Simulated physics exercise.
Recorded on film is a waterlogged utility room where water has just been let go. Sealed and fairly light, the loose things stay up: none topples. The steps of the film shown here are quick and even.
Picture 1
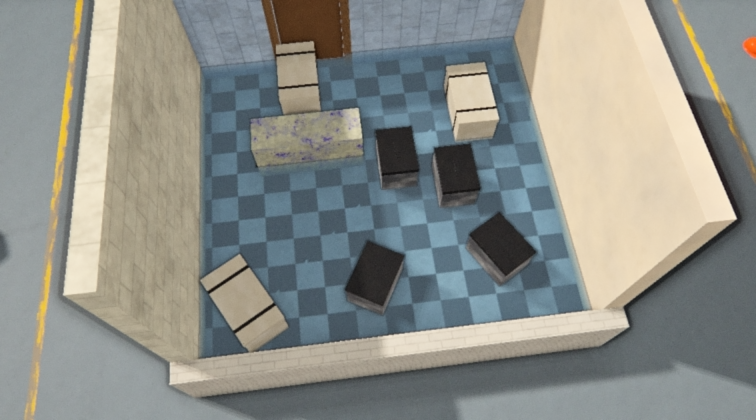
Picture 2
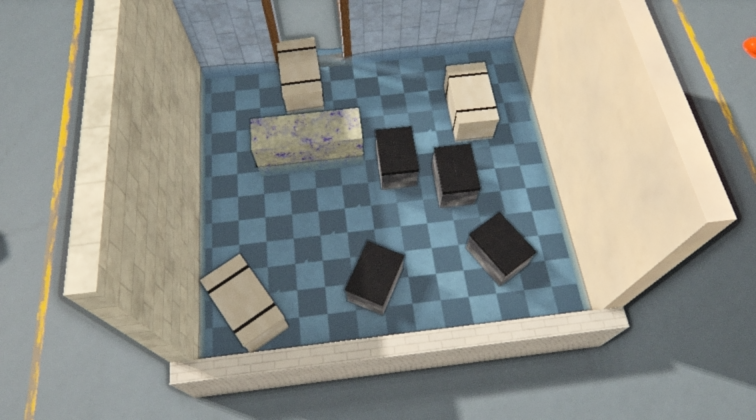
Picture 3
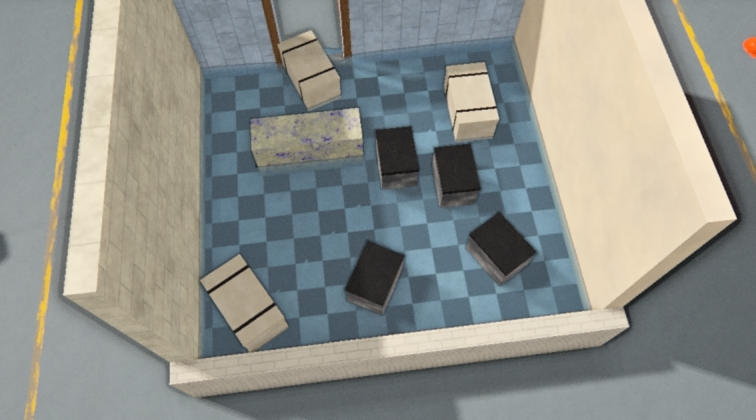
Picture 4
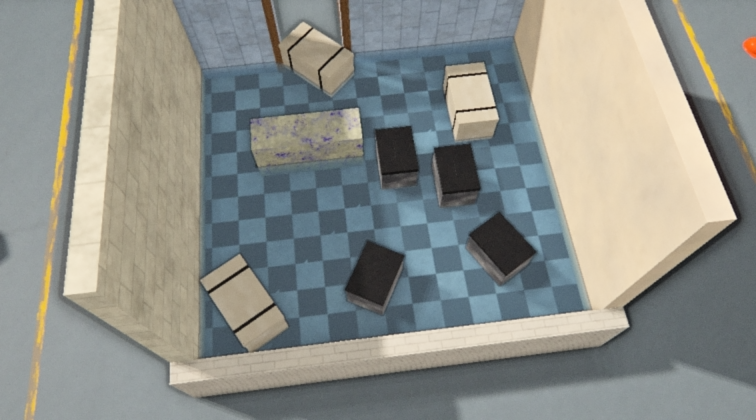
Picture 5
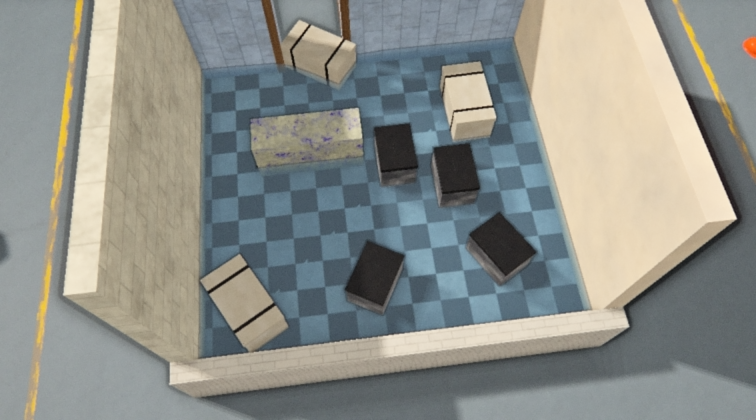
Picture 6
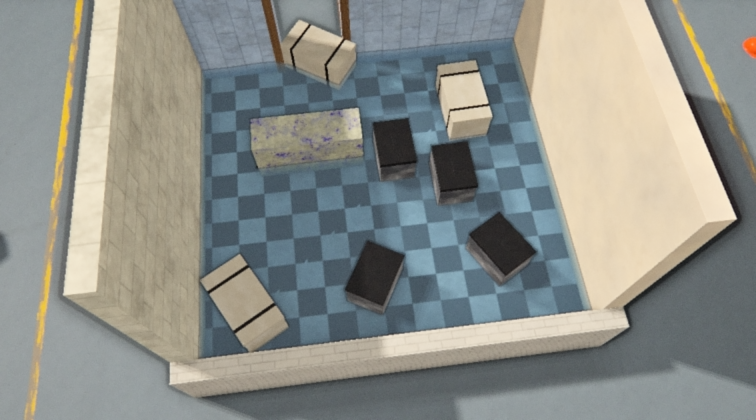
Blue-tiled utility room seen from above, the brown door vanishing and a pale trunk turning across the doorway before others shift slightly.
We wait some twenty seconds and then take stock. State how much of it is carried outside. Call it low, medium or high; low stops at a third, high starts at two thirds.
Low.
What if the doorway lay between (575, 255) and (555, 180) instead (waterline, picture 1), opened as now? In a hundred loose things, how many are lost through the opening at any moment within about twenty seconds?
I'd put it near 70 per cent.
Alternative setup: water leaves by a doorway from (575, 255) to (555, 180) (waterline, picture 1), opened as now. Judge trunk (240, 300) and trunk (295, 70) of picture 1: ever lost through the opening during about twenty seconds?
Result per object, in order: Never exits, never exits.
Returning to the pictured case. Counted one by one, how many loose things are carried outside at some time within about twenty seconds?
By my count, 0.
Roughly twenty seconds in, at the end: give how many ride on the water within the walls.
So that is 6.
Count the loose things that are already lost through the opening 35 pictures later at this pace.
By then the total stands at 0.
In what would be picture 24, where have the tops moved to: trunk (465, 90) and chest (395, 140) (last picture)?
Roughly (419, 65) for one and (363, 76) for the other.
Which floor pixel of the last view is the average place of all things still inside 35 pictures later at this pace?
On the floor of the last picture, roughly (363, 166).
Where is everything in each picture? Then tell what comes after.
In the first picture, a trunk at (297, 70), afloat; a chest at (397, 149) floats; 0 of 7 have shifted.
In the second picture, a trunk at (299, 66), afloat, close to its start; a chest at (397, 149), afloat; 1 of 7 have shifted.
In the third picture, a trunk at (308, 60) floats, close to its start; a chest at (397, 149) floats; 1 of 7 have shifted.
In the fourth picture, a trunk at (316, 49) floats, a stride from its start; a chest at (397, 149), afloat; 1 of 7 have shifted.
In the fifth picture, a trunk at (318, 45), afloat, a stride from its start; a chest at (396, 146) floats, close to its start; 1 of 7 have shifted.
In the sixth picture, a trunk at (318, 45), afloat, a stride from its start; a chest at (394, 141), afloat, close to its start; 3 of 7 have shifted.
A moment on, 0 of 7 are out; 7 afloat.
Next, 0 of 7 are out; 7 afloat.
Later, 0 of 7 are out; 6 afloat.
In the end, 0 of 7 are out; 6 afloat.
